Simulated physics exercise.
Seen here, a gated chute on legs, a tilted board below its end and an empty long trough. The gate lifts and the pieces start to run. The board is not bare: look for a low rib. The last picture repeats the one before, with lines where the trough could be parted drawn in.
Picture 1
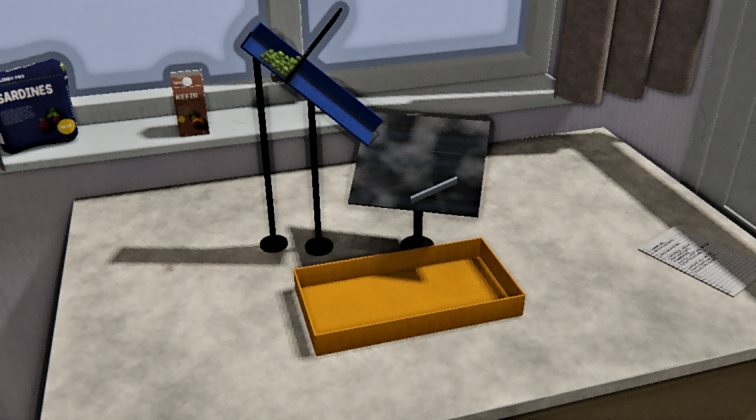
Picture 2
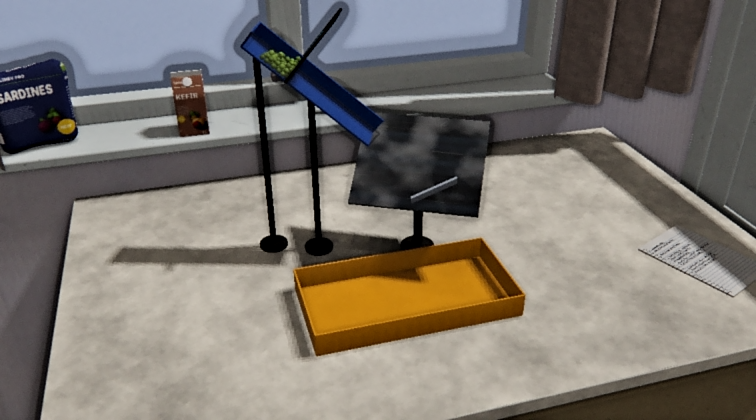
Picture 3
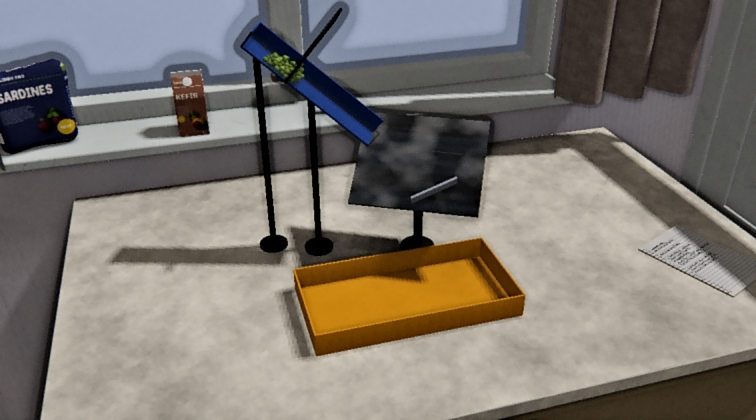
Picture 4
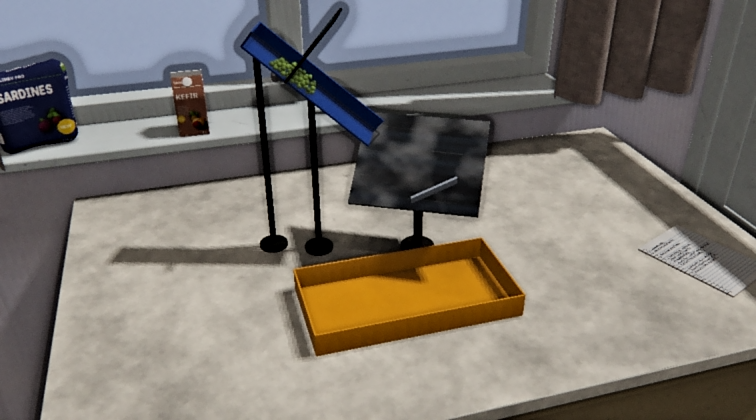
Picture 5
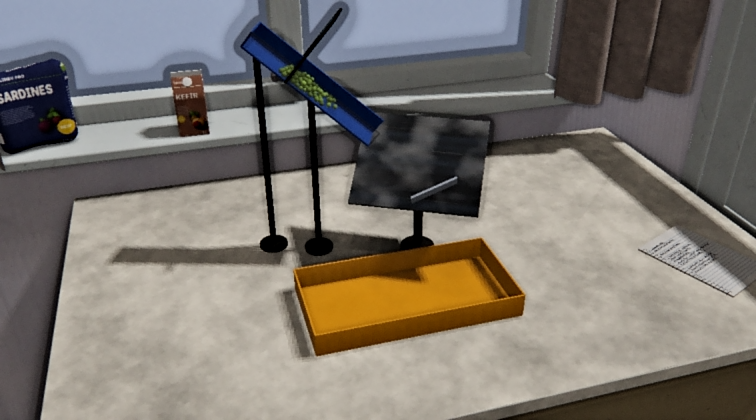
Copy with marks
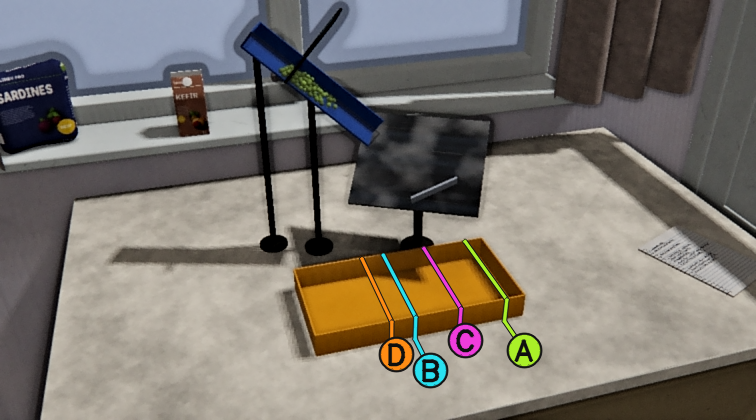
At first, small green pieces sit bunched near the top of a sloping blue chute on black legs, above a tilted dark board and an empty orange trough. Then the bunch starts sliding down to the right, spreading into a longer streak partway along the chute, while everything else stays still.
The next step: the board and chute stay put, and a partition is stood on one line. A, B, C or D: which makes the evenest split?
Choose B.
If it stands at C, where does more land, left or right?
Left.
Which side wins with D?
The right side.
On the marked copy, line A crosses the front rim at (506, 299); line B crosses the front rim at (415, 316); line C crosses the front rim at (460, 307); line D crosses the front rim at (391, 321).
For line A, of what is caught, all on the left of the divider, none on the right.
For line B, of what is caught, about a third on the left of the divider, about two thirds on the right.
For line C, of what is caught, nearly all on the left of the divider, a small part on the right.
For line D, of what is caught, none on the left of the divider, all on the right.
